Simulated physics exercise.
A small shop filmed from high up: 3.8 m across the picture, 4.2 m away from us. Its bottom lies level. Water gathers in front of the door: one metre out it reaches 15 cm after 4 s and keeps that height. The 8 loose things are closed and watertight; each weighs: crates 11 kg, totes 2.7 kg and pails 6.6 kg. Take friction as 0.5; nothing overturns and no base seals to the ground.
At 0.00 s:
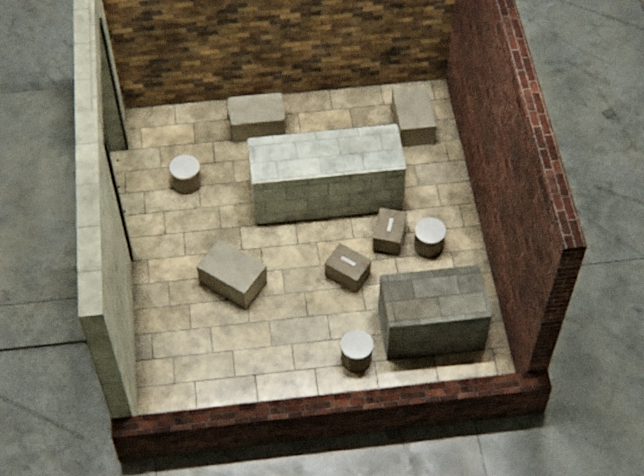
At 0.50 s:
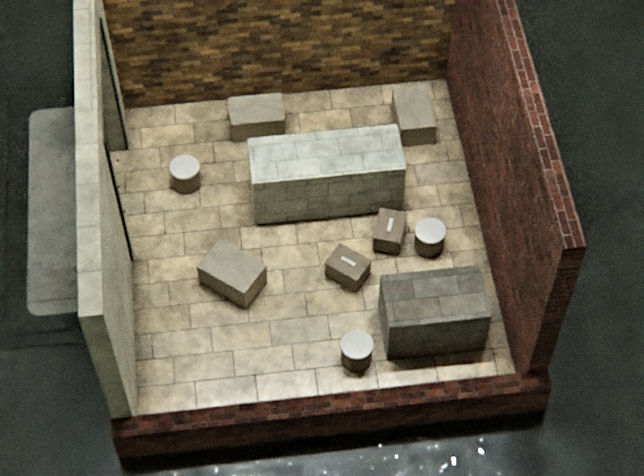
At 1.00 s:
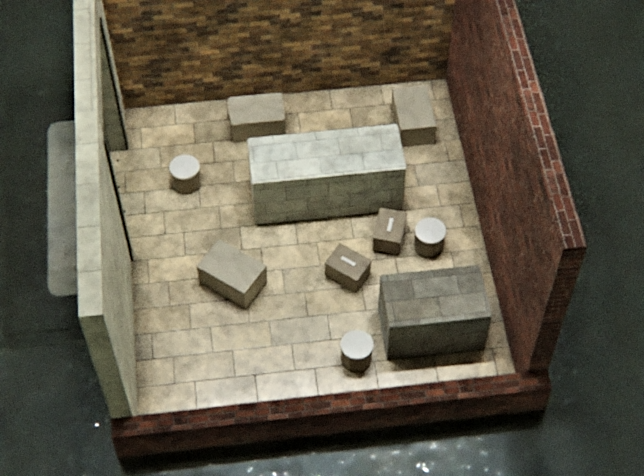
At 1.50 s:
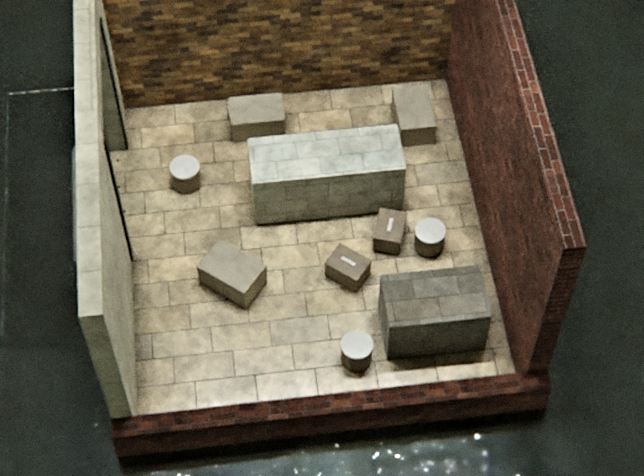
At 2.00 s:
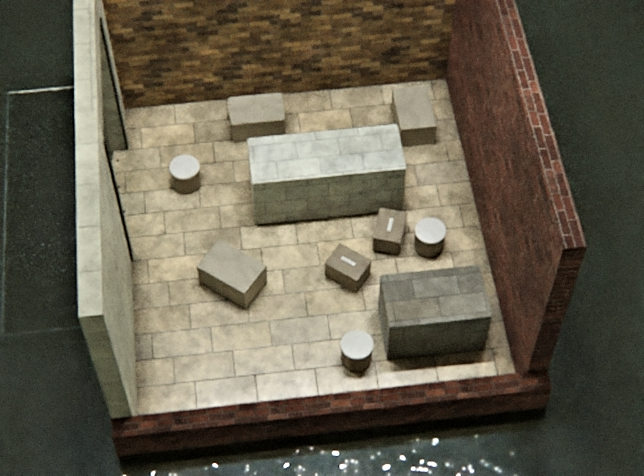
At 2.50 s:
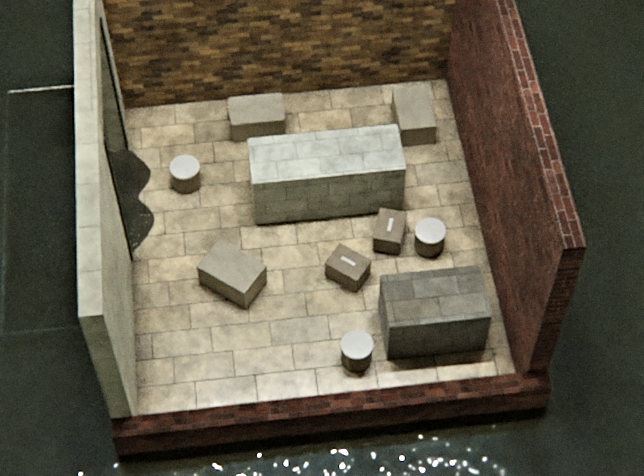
A small roofless shop with a pale tiled floor, a tan brick back wall and dark red brick at the right and front is seen from high above by a still camera. Grey blocks stand at centre and lower right, among brown and beige boxes and three pale round pails. Outside, the grey ground turns dark and glinting, then a little dark water spreads inside by the left wall, while everything indoors stays put.
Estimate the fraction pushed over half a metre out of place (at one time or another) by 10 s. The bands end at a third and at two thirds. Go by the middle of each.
It is between one and two thirds.
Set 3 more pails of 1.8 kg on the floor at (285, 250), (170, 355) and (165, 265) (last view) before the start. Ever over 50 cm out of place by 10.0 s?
In turn: Over, short of it, less.
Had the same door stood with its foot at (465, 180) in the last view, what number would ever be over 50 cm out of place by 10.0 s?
Then 5.
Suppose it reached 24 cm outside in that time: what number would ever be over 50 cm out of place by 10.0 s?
In that case 8 of them.
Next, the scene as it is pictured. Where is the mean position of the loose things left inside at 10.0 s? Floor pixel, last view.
At about (379, 222).
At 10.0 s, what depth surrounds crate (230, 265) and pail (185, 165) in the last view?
About 3 and 8 cm.
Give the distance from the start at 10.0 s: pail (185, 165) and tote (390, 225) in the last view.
In that order: 200 cm, 20 cm.
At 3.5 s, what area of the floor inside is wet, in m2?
Roughly 1.5 m2.
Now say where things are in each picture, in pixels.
A crate at (414, 107), on the bottom; a crate at (257, 109), on the bottom; water covers 0.0 m2; 0 of 8 have shifted, in the first picture.
A crate at (414, 107) rests on the ground; a crate at (257, 109) rests on the ground; water covers 0.0 m2; 0 of 8 have shifted, in the second picture.
A crate at (414, 107), on the bottom; a crate at (257, 109) rests on the ground; water covers 0.0 m2; 0 of 8 have shifted, in the third picture.
A crate at (414, 107) rests on the ground; a crate at (257, 109), on the bottom; water covers 0.0 m2; 0 of 8 have shifted, in the fourth picture.
A crate at (414, 107) rests on the ground; a crate at (257, 109) rests on the ground; water covers 0.0 m2; 0 of 8 have shifted, in the fifth picture.
A crate at (414, 107), on the bottom; a crate at (257, 109) rests on the ground; 0.2 m2 under water; 0 of 8 have shifted, in the sixth picture.
After 3.5 s 0 of 8 are over 50 cm from their spots; 0 afloat.
After 4.5 s 0 of 8 are over 50 cm from their spots; 0 afloat.
After 7.0 s 3 of 8 are over 50 cm from their spots; 3 afloat.
After 10.0 s 4 of 8 are over 50 cm from their spots, and 4 have been at some point; 5 afloat.
